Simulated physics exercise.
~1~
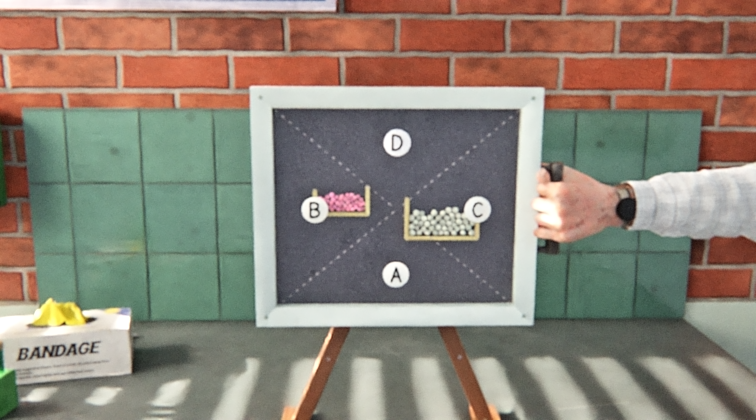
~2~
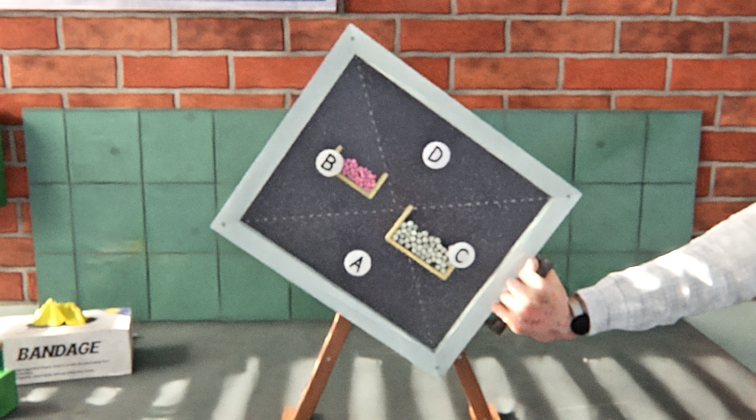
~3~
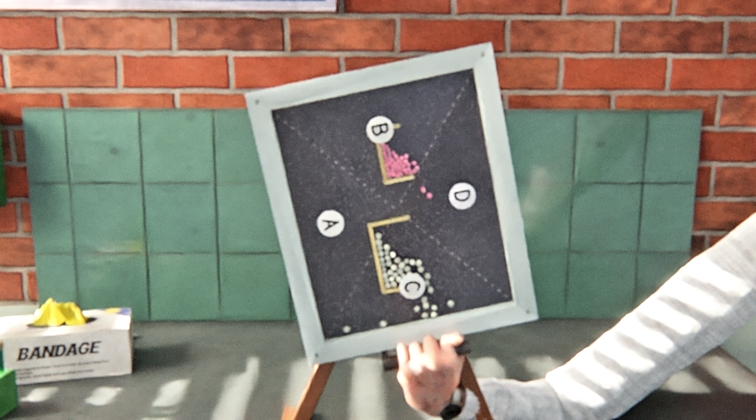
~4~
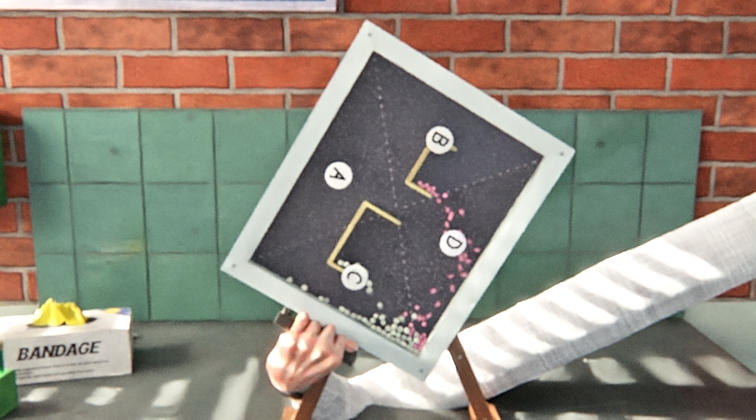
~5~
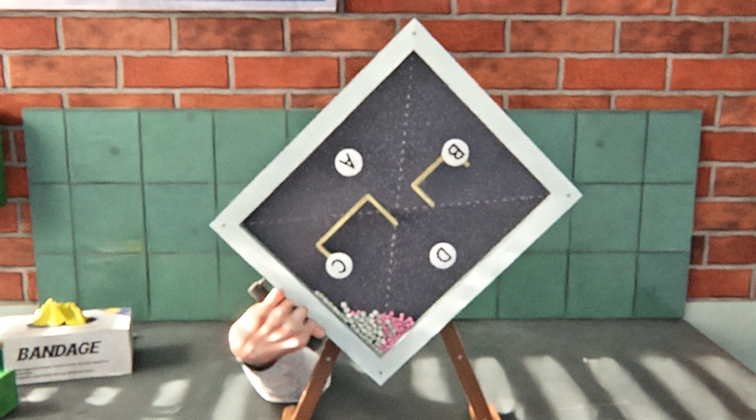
To begin with, a framed square board stands upright on an easel, its lettered wedges holding pink beads in a small tray near B and white ones in a larger tray near C. A hand at the right edge turns the board clockwise, and both trays tip with their beads still inside. As the board passes onto its side, white beads spill toward the lower edge and a few pink ones drop out. Turned further, the trays empty and the pink beads tumble through D. Finally the board rests on a corner, with white and pink beads heaped together at the bottom across C and D, while A and B are empty.
